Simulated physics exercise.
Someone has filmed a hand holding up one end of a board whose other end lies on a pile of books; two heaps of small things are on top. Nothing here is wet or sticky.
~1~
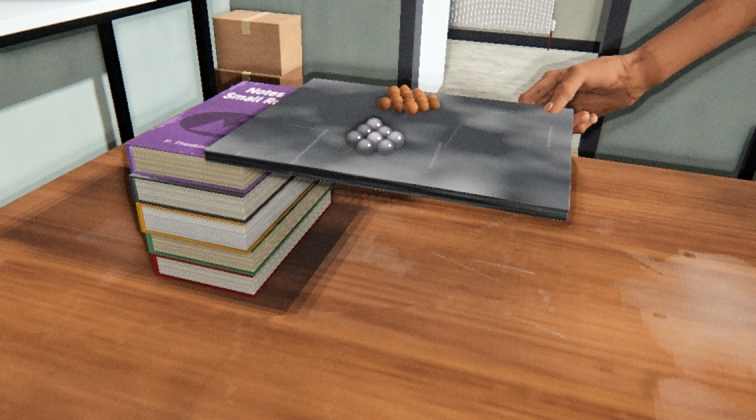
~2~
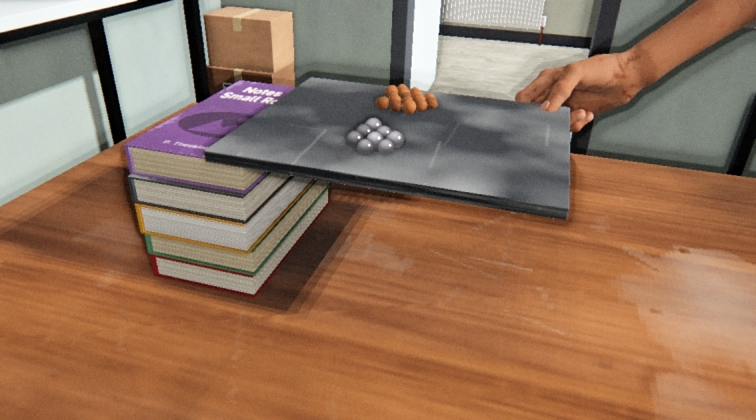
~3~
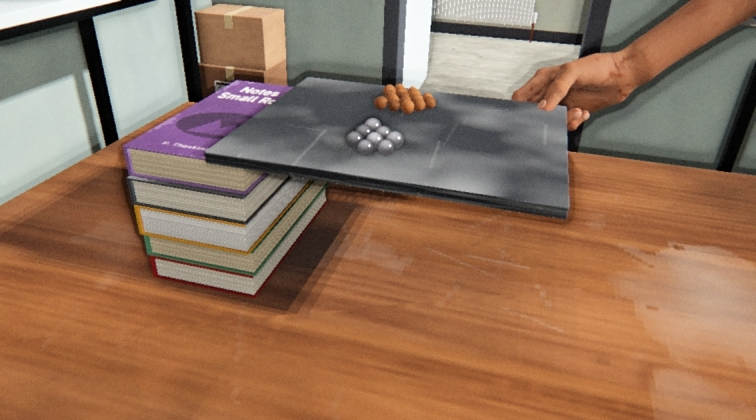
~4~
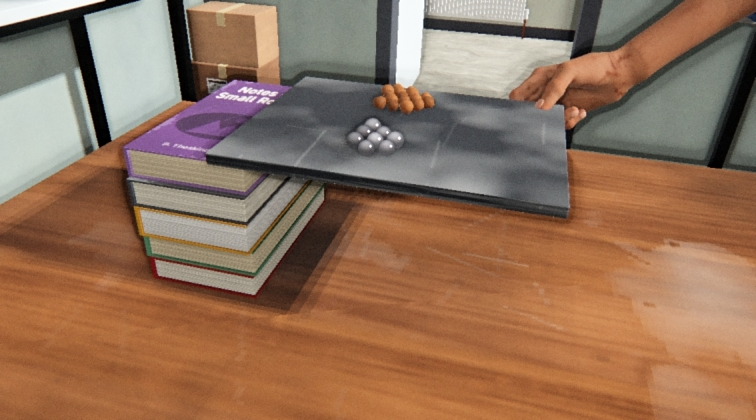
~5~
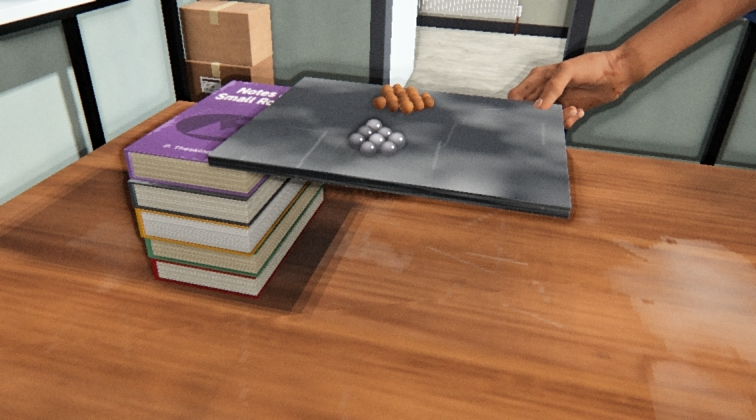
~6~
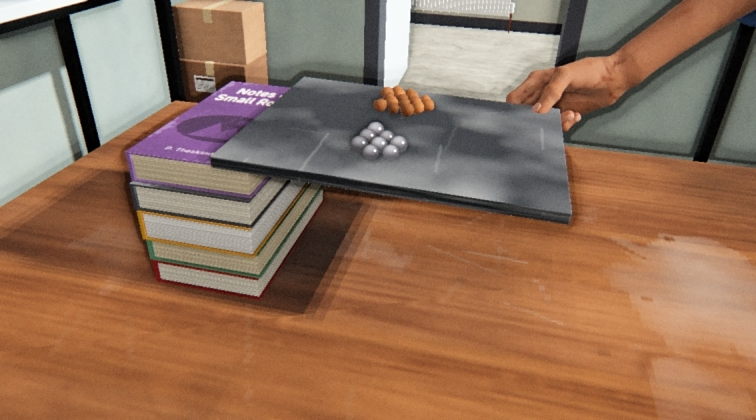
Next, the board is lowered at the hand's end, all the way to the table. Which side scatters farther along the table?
The near one outruns the other.
Then, 0.35 s later than the last frame, board sloping at 11°; near lot every one still on the board; far lot every one still on the board.
Then, 0.79 s later than the last frame, board sloping at 24°; near lot mostly less than half a board's length out; far lot the larger part still on the board.
Then, 1.26 s later than the last frame, board resting at 34°; near lot mostly up to a board's length out; far lot mostly less than half a board's length out.
When it is over, board resting at 34°; near lot mostly more than two board lengths out, roughly two thirds gone off the table; far lot mostly less than half a board's length out; the near lot has gone farther.
